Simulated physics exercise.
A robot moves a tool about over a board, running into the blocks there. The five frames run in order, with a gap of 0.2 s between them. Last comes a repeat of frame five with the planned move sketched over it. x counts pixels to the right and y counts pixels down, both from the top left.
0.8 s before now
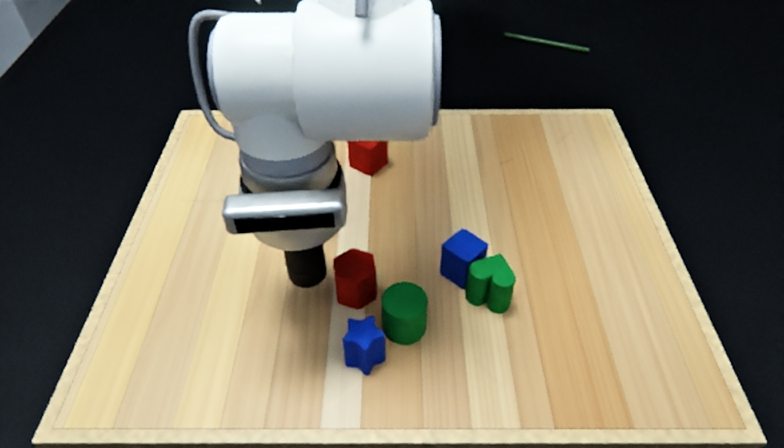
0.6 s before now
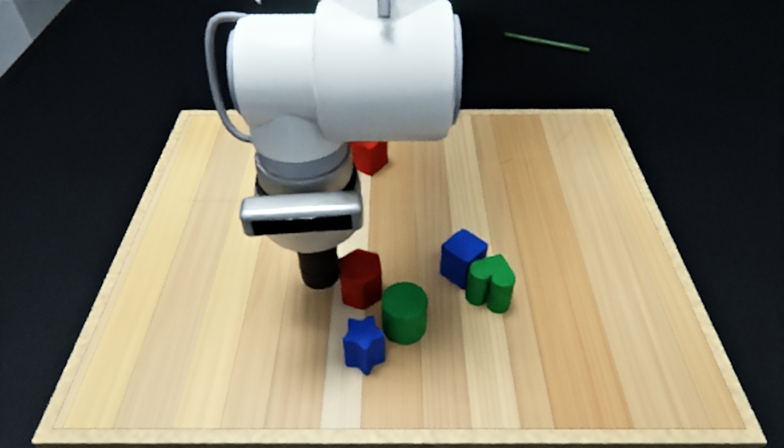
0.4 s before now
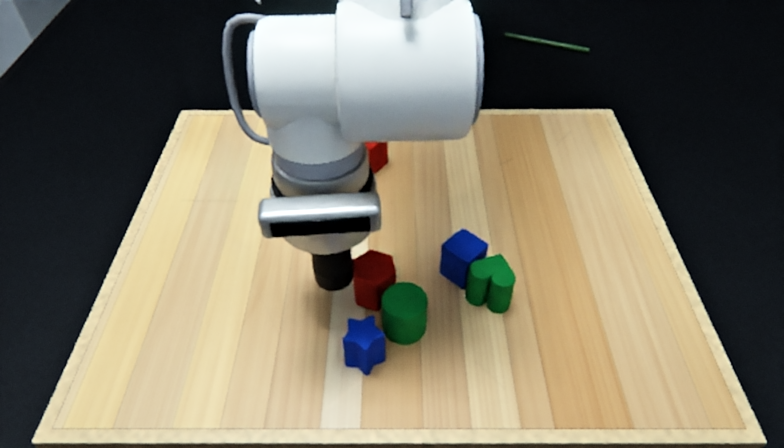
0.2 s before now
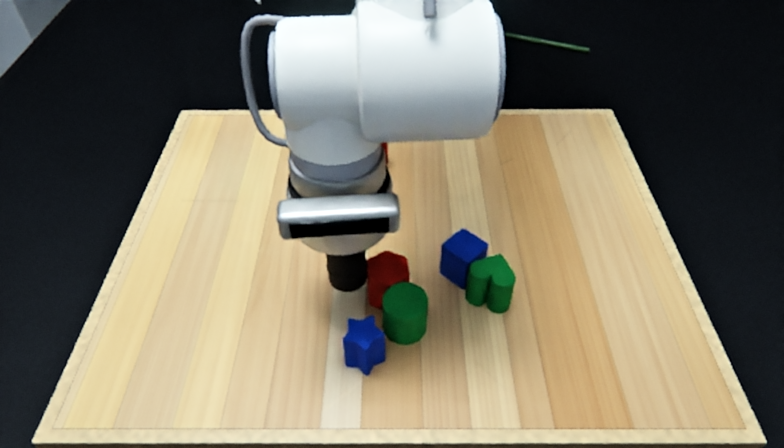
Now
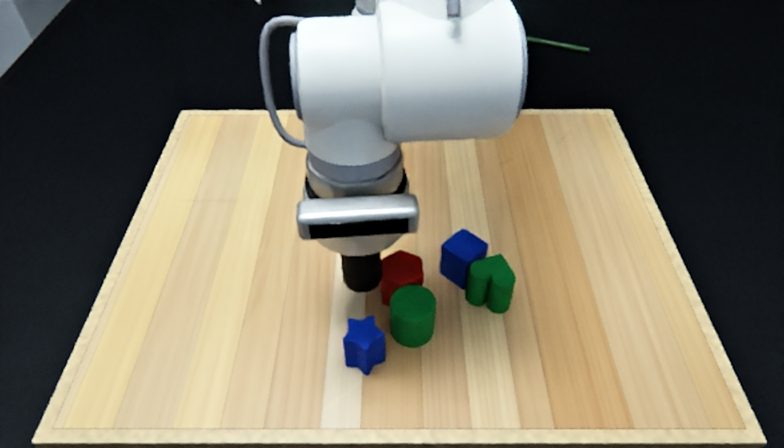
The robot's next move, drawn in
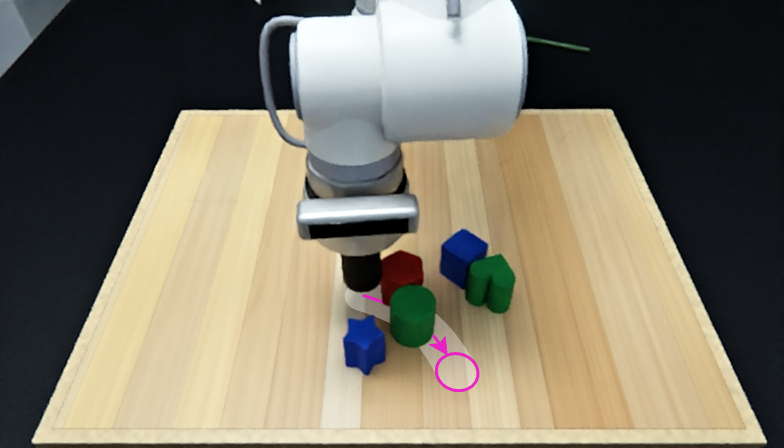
A white robot arm with a dark, stubby tip moves over a pale striped wooden board, seen from above at a slant by a still camera. A dark red six-sided block sits beside the tip, with a green cylinder, blue star, blue block and green heart nearby. The tip slides right, pushing the red block, which finally nudges the cylinder slightly rightward.
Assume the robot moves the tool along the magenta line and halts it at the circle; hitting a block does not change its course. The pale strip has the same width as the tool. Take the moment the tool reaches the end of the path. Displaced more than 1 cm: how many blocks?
It displaces two.
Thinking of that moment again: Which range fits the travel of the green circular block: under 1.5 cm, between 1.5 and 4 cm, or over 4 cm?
Over 4 cm.
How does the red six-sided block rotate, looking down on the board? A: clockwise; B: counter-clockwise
Letter B.
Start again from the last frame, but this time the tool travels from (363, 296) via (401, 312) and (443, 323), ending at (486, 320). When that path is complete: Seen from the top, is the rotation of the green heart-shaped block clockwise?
In short: Yes.
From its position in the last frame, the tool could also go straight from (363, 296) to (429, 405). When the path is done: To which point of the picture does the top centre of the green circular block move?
I'd place it at (450, 328), taking the centre of its top.
The line goes from (363, 296) by way of (402, 311) and (434, 336) to (457, 372).
On the path given first. One third of the way, tool (402, 294); red six-sided block (440, 270), turned 35° anticlockwise; green circular block (430, 311).
Two thirds of the way, tool (435, 320); red six-sided block (455, 275), turned 75° anticlockwise; green circular block (462, 343); green heart-shaped block (499, 269).
At the end, tool (459, 356); blue star unmoved; red six-sided block (455, 275), turned 75° anticlockwise; green circular block (490, 382); green heart-shaped block (499, 269).
